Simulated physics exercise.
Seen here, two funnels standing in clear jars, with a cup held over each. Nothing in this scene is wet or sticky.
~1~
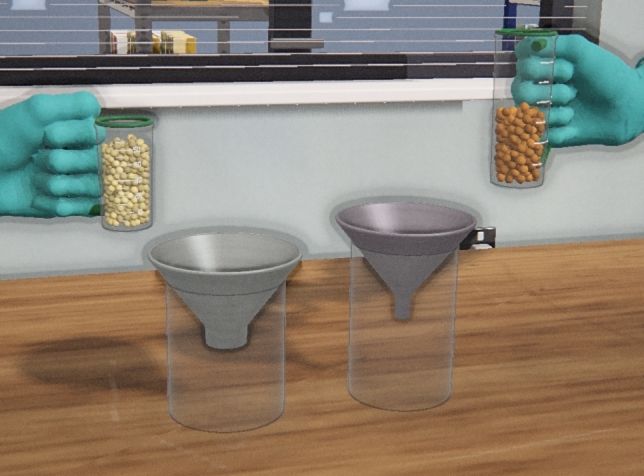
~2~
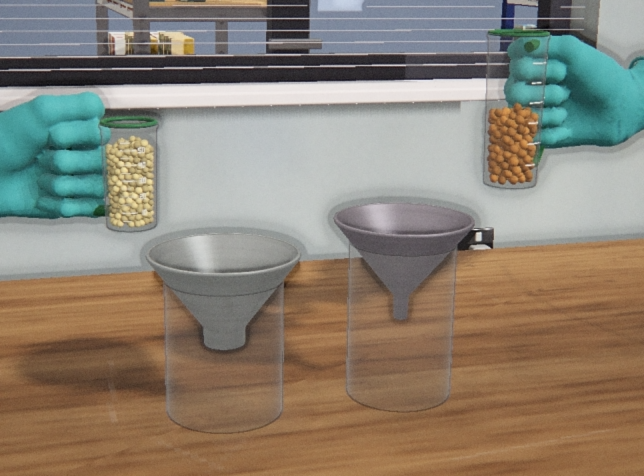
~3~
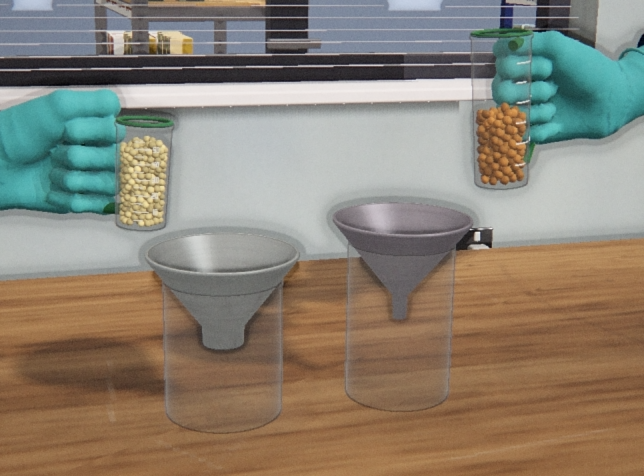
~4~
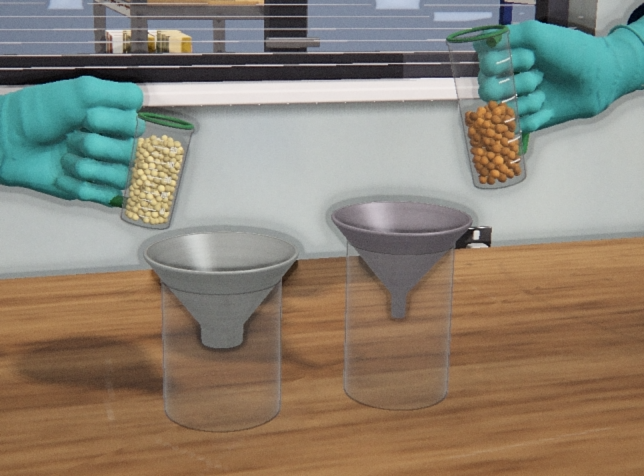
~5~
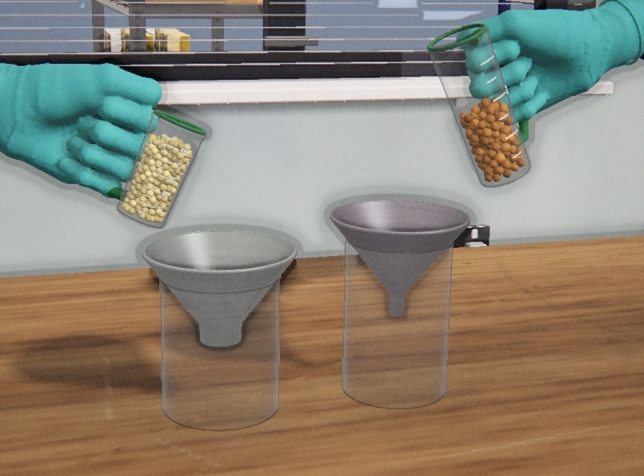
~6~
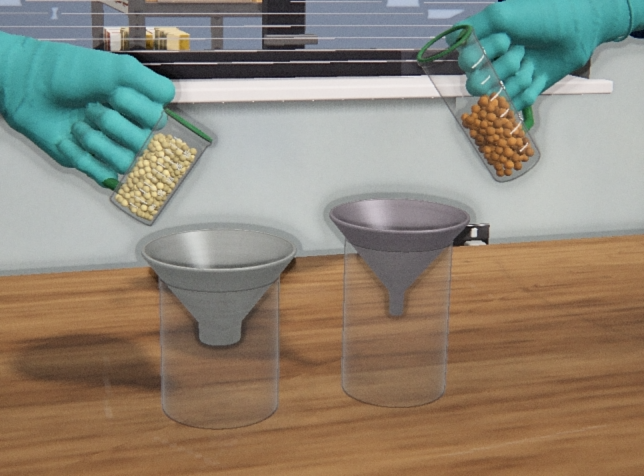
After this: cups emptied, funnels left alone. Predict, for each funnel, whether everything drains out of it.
Left funnel: Drains completely. Right funnel: Backs up.
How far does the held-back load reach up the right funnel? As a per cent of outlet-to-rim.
The level is roughly 80 percent.
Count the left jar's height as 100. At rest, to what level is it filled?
It comes to 10 per cent or so.
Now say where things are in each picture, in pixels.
In the first picture, left funnel at (226, 264), outlet at (226, 342), about 5 pieces wide; left cup at (126, 174), holding soya beans; right funnel at (405, 229), outlet at (402, 317), about one piece wide; right cup at (521, 109), holding roasted chickpeas.
In the second picture, left cup at (130, 174), upright; right cup at (514, 109), upright.
In the third picture, left cup at (143, 174), tipped 4°; right cup at (501, 109), tipped 4°.
In the fourth picture, left cup at (156, 172), tipped 13°; right cup at (489, 109), tipped 13°.
In the fifth picture, left cup at (160, 170), tipped 24°; right cup at (482, 107), tipped 24°.
In the sixth picture, left funnel at (219, 260), outlet at (220, 339); left cup at (160, 169), tipped 35°; right funnel at (399, 226), outlet at (396, 314); right cup at (481, 106), tipped 35°.
Then, 0.21 s past the last view, left, all still in the cup; right, all still in the cup.
Then, 0.49 s past the last view, left, nearly all still in the cup, a stray few in or over the funnel; right, all still in the cup.
Then, 0.78 s past the last view, left, most still in the cup, a small part in or over the funnel, a stray few down in the jar; right, all still in the cup.
Finally, left, all down in the jar; right, nearly all stuck in the funnel, a stray few down in the jar.
